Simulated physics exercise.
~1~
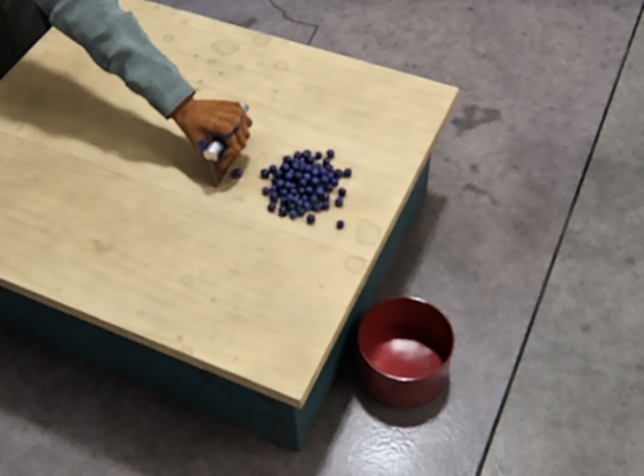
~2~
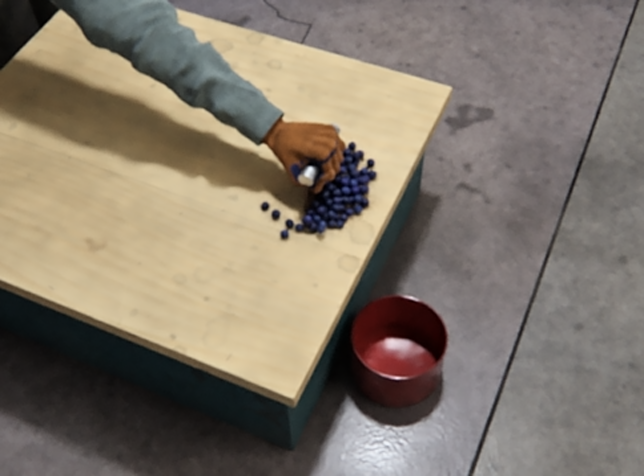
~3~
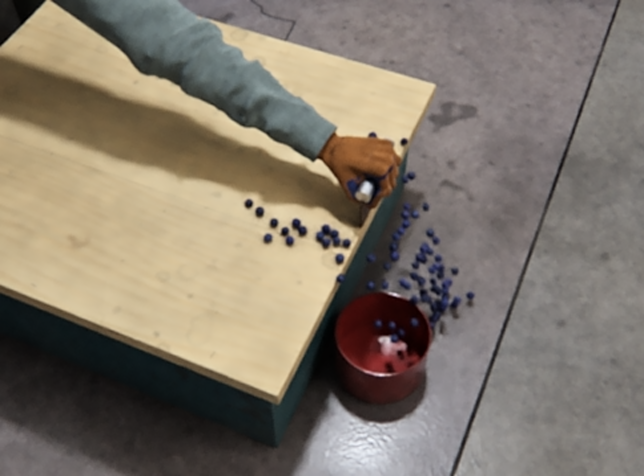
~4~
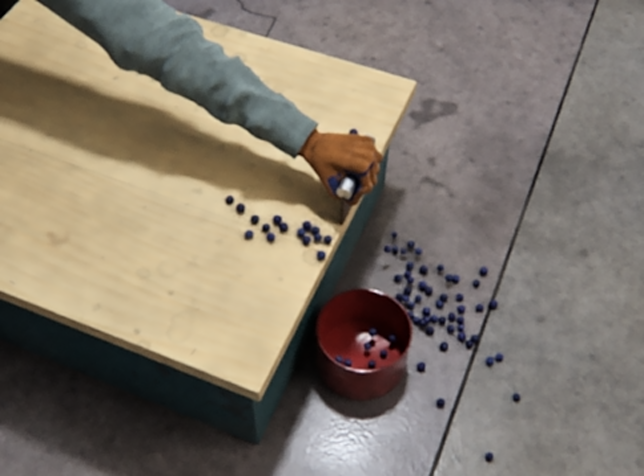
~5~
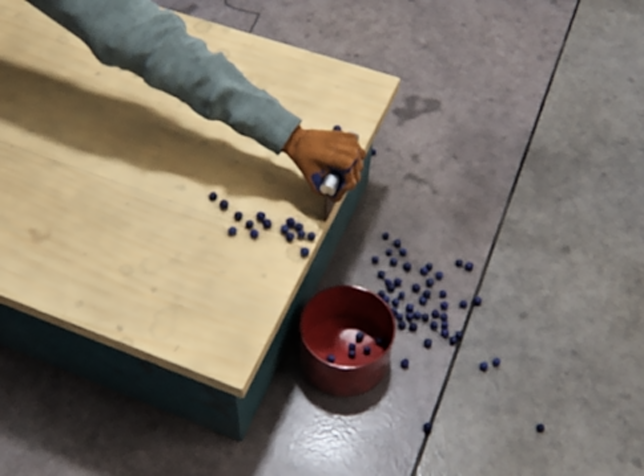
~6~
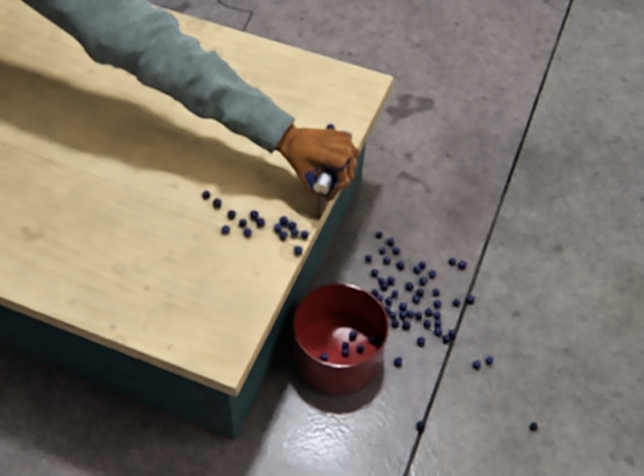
A gloved hand with a scraper pushing blueberries off a table edge, most scattering across the floor, a few landing in a red pot.
